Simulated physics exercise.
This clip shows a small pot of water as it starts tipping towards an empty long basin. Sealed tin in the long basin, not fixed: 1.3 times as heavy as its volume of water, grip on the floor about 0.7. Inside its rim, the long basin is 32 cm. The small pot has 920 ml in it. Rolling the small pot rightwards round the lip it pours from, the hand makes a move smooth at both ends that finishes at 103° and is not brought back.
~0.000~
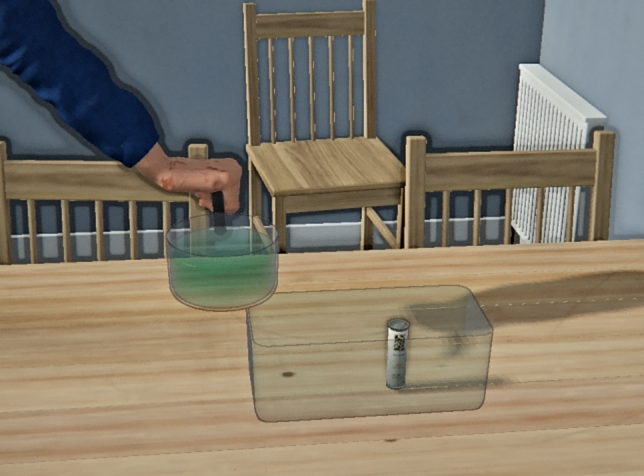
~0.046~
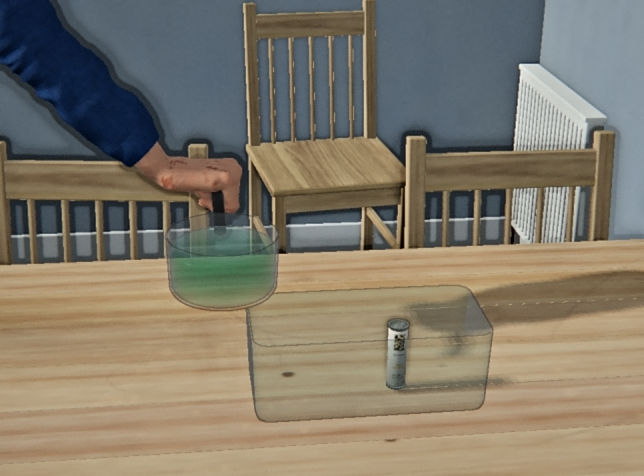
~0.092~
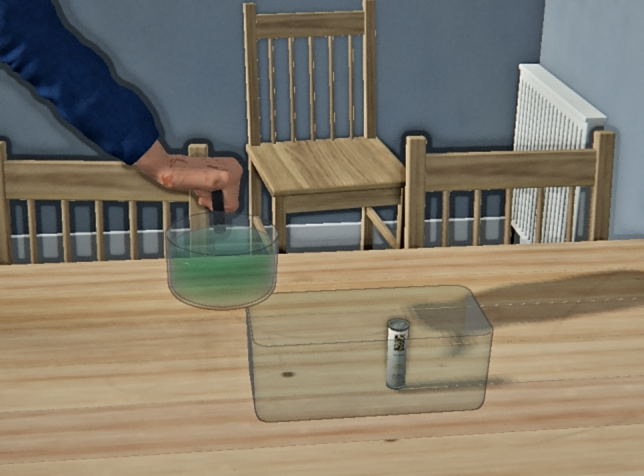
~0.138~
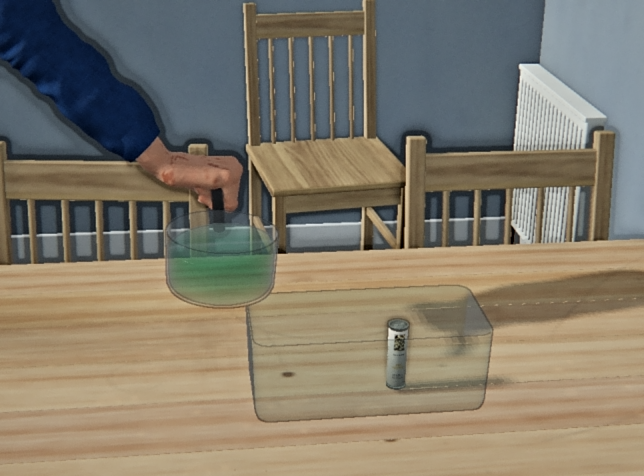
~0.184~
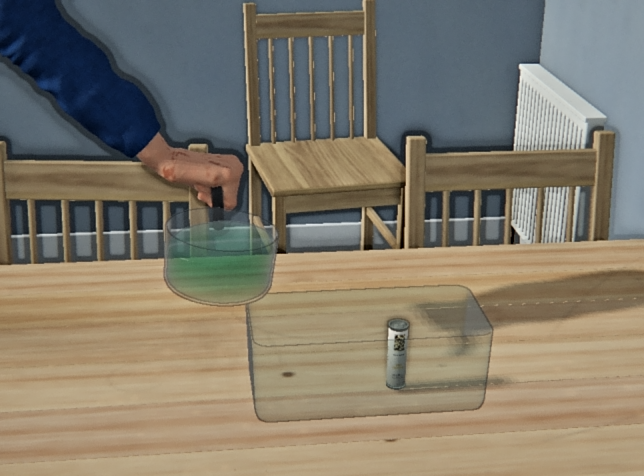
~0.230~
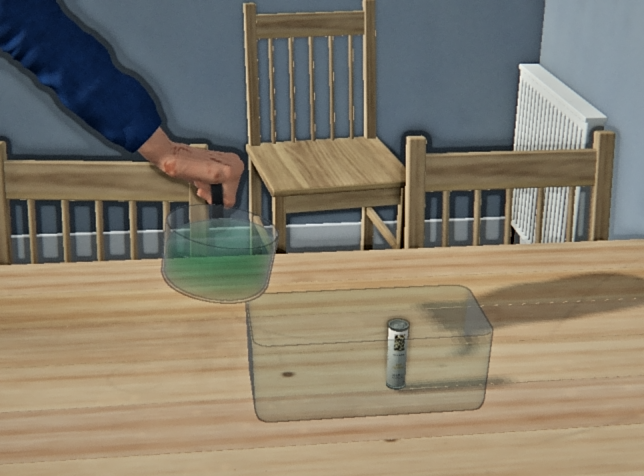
A hand holds a small pot of green water and slowly tilts it slightly rightwards.
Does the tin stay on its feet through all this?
Yes, I reckon it can hold on.
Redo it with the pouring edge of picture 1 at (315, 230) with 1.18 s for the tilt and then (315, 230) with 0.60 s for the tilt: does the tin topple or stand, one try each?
The tin overturns the first time and overturns the second time.
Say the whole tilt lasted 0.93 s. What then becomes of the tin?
The tin tumbles.
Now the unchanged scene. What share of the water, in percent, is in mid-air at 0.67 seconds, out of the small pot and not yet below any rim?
Some 26 per cent, I reckon.
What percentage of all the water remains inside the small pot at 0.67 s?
Around 68 in a hundred.
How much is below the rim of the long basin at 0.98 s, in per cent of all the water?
Value: Approx. 66 %.
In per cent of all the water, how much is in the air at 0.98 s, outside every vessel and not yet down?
In-air share: About 20 %.
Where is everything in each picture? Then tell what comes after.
It leans 0°; its right rim is at (278, 233); the water meets the walls at (169, 247) and (276, 242); the long basin's rim runs from (249, 321) to (481, 310); the tin's top is at (398, 327), in the first frame.
It leans 0°; its right rim is at (278, 233); the water meets the walls at (169, 247) and (276, 242), in the second frame.
It leans 2°; its right rim is at (278, 233); the water meets the walls at (168, 246) and (275, 241), in the third frame.
It leans 3°; its right rim is at (278, 233); the water meets the walls at (168, 244) and (275, 239), in the fourth frame.
It leans 6°; its right rim is at (278, 234); the water meets the walls at (167, 242) and (275, 237), in the fifth frame.
It leans 9°; its right rim is at (278, 234); the water meets the walls at (166, 239) and (275, 235), in the sixth frame.
Then, 0.67 s in, the tilt is 62° and 69 per cent is still to pour; the tin stands where it began.
Then, 0.98 s in, the tilt is 96° and 14 per cent is still to pour; the tin stands 1 cm from where it began.
Then, 1.32 s in, the tilt is 103° and 1 per cent is still to pour; the tin stands 1 cm from where it began.
Then, 1.68 s in, the tilt is 103° and 0 per cent is still to pour; the tin stands 1 cm from where it began.
Finally, the tin stands 1 cm from where it began.
